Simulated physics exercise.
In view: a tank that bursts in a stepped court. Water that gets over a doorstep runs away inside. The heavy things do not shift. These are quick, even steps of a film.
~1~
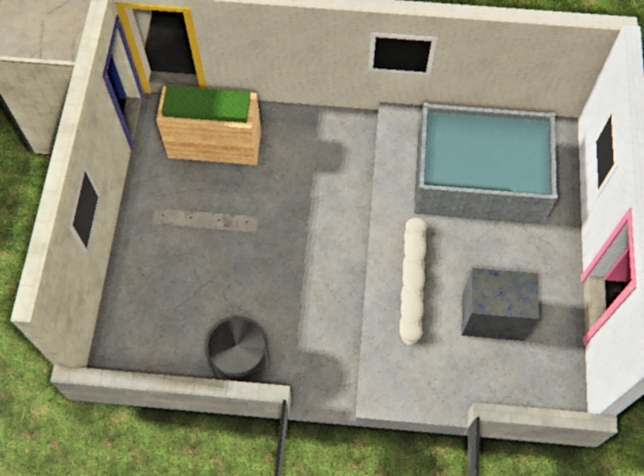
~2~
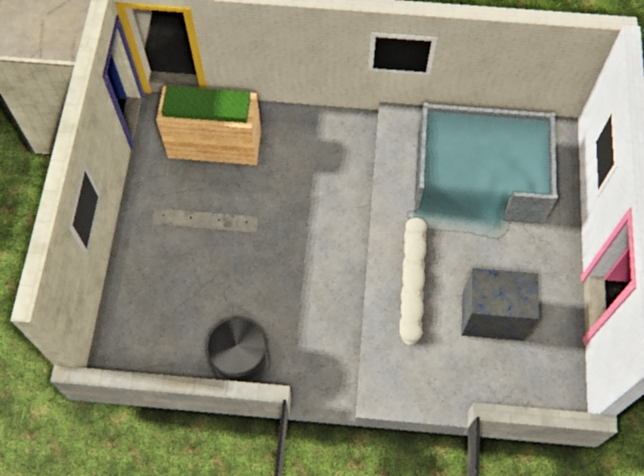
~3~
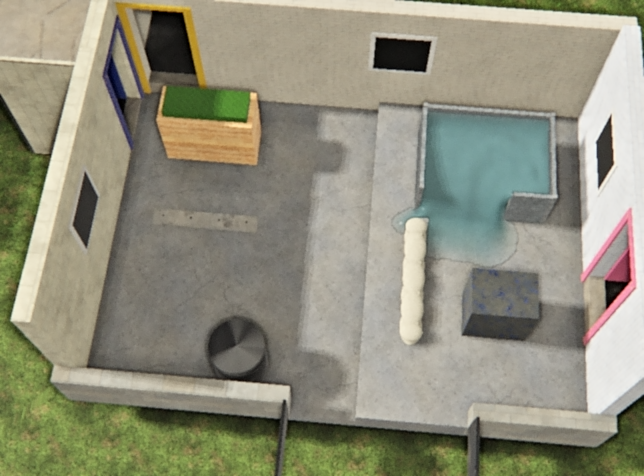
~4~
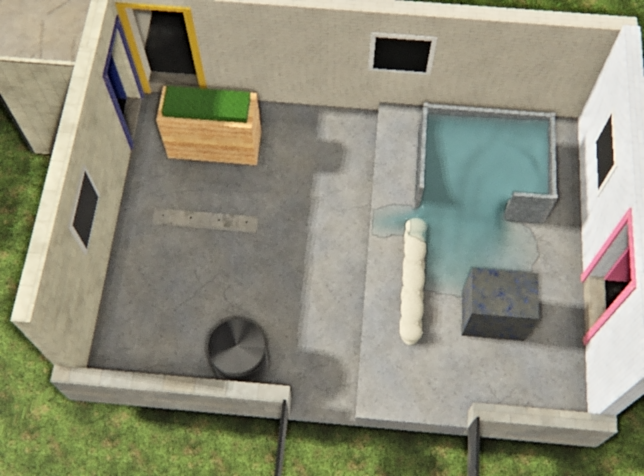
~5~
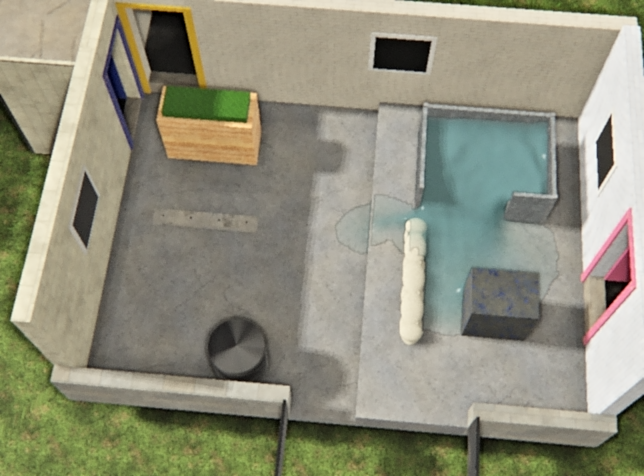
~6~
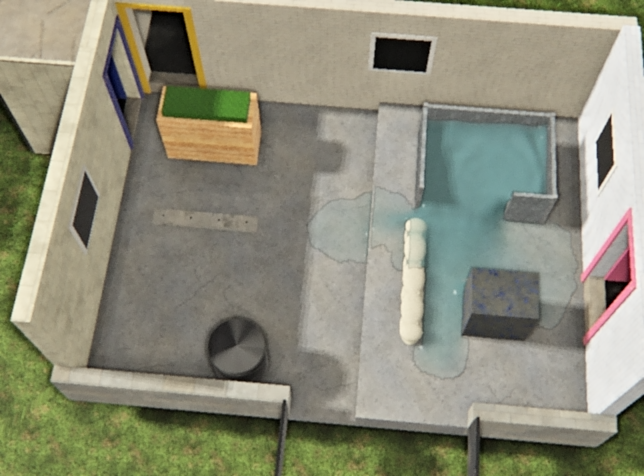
Water bursts from the tank's front wall and spreads across the floor around a dark block.
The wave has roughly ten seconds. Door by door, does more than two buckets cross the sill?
One by one: The blue door holds within the limit; the pink door holds within the limit; the yellow door holds within the limit.
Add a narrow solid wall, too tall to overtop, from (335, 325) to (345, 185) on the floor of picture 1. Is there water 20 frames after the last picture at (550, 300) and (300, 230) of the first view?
One after the other: Under water, free of water.
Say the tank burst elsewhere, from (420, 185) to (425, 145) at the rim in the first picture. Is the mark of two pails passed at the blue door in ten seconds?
One by one: Blue goes over.
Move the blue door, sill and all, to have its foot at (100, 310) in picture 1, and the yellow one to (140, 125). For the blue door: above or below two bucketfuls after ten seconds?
Then: Blue door holds.
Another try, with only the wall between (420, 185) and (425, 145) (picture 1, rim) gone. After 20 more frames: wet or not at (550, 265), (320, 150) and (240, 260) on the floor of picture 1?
In that order: Dry, under water, flooded.
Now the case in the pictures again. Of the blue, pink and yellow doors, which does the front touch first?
I say the one in pink.
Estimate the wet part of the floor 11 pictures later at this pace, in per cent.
About 45 per cent.
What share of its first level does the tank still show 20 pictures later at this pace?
Some 20 per cent.
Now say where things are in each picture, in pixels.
In the first frame, still water in the water tank at (488, 153).
In the second frame, the front is at (414, 220), out from the gap at (463, 207).
In the third frame, the front is at (399, 226), out from the gap at (463, 207).
In the fourth frame, the front is at (372, 227), out from the gap at (462, 208).
In the fifth frame, water pours out at (462, 208) and has run to (444, 330).
In the sixth frame, the front is at (438, 372), out from the gap at (462, 208).
A moment on, water covers 30 % of the floor; the blue door not reached, the pink door wet at the sill, nothing in, the yellow door not reached.
Next, water covers 45 % of the floor; the blue door not reached, the pink door under two buckets in, the yellow door not reached.
Then, water covers 40 % of the floor; the blue door not reached, the pink door under two buckets in, the yellow door not reached.
Later, water covers 55 % of the floor; the blue door not reached, the pink door under two buckets in, the yellow door not reached.
In the end, water covers 75 % of the floor; the blue door wet at the sill, nothing in, the pink door under two buckets in, the yellow door wet at the sill, nothing in.
